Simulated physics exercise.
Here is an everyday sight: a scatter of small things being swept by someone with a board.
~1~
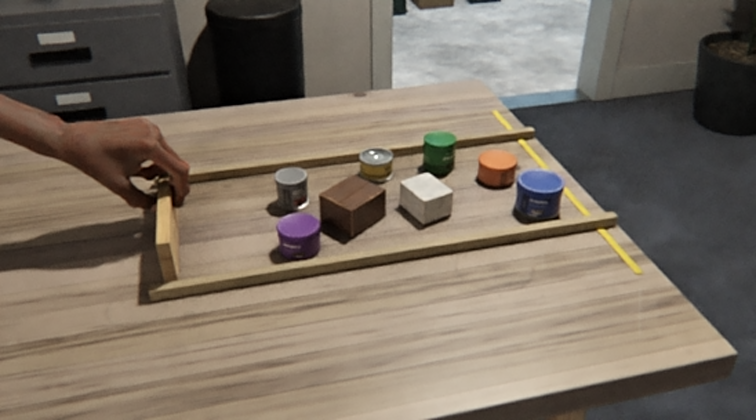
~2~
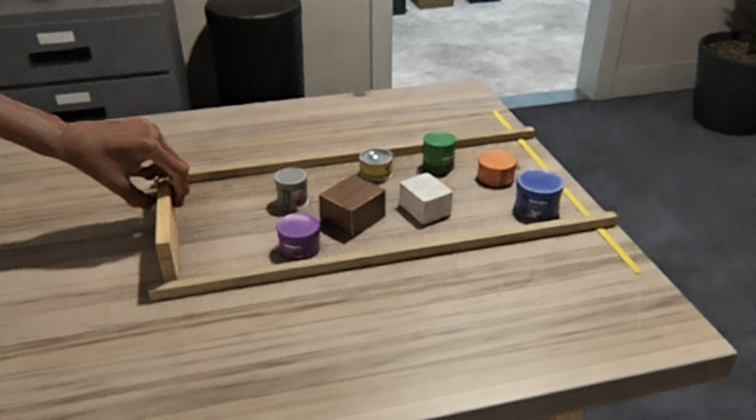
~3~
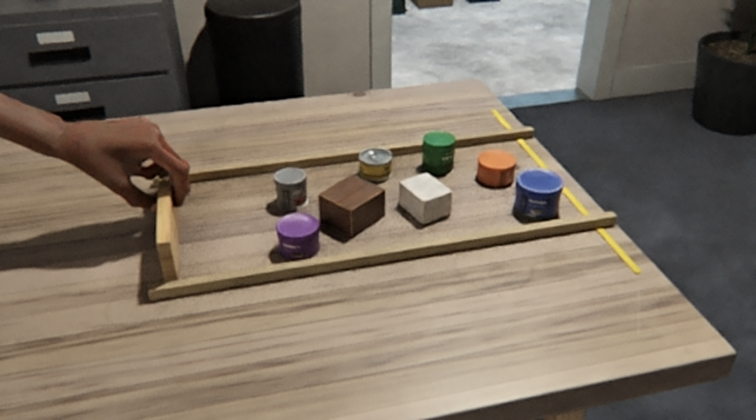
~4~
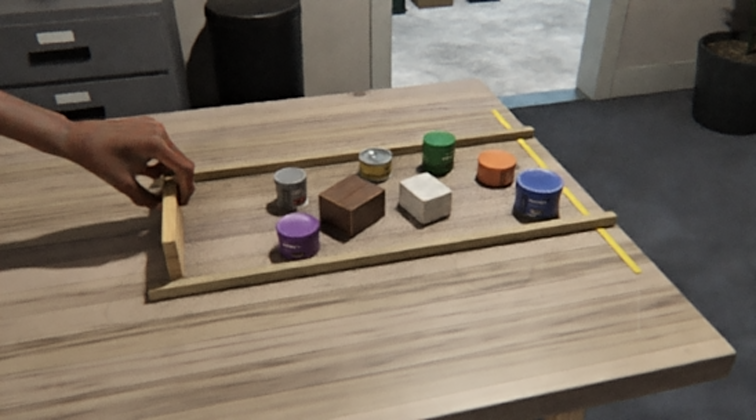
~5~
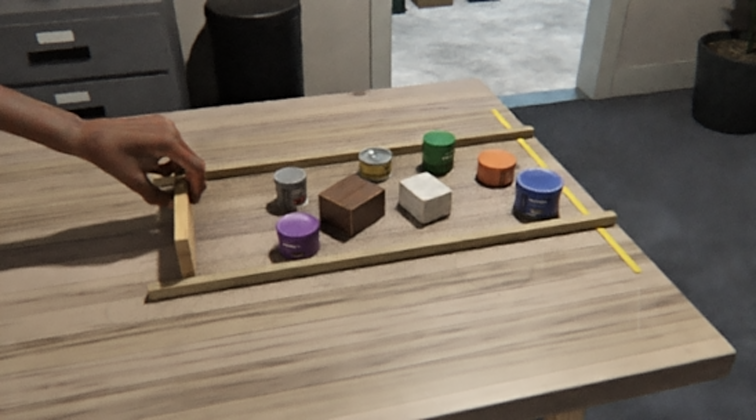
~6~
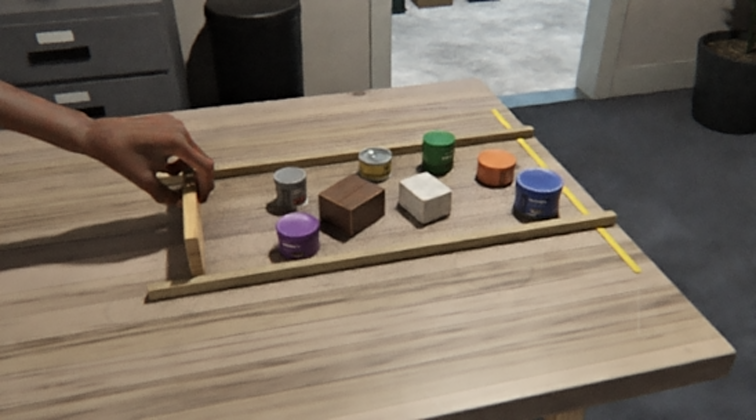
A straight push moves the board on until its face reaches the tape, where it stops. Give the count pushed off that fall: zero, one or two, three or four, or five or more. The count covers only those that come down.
I expect five or more drops over the end.
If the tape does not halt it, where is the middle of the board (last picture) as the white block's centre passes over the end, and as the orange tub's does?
The middle is at (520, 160) when it's the white block, and at (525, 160) when it's the orange tub.
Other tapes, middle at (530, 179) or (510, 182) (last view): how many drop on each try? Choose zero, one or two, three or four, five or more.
The falls would be three or four; either one or two.
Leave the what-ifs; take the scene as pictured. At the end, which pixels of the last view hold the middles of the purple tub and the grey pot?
Around (602, 197) and around (557, 151).
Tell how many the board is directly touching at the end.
That comes to 3.
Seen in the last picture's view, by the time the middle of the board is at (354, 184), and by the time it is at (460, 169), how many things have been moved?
The number moved is 4 and then 8.
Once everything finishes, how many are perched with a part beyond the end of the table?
The number is 3.
Soon after, none off yet; blue tin at rest near (538, 194); orange tub at rest near (496, 168); green tub at rest near (438, 152).
After that, none off yet; blue tin at rest near (538, 194); orange tub at rest near (496, 168); green tub moving near (446, 151).
And then, none off yet; blue tin tilting a little near (620, 195); orange tub displaced about its own width near (538, 156); green tub displaced well along near (525, 135).
In the end, the number that fall off is five or more; gone, brown block, white block, green tub, orange tub and blue tin.
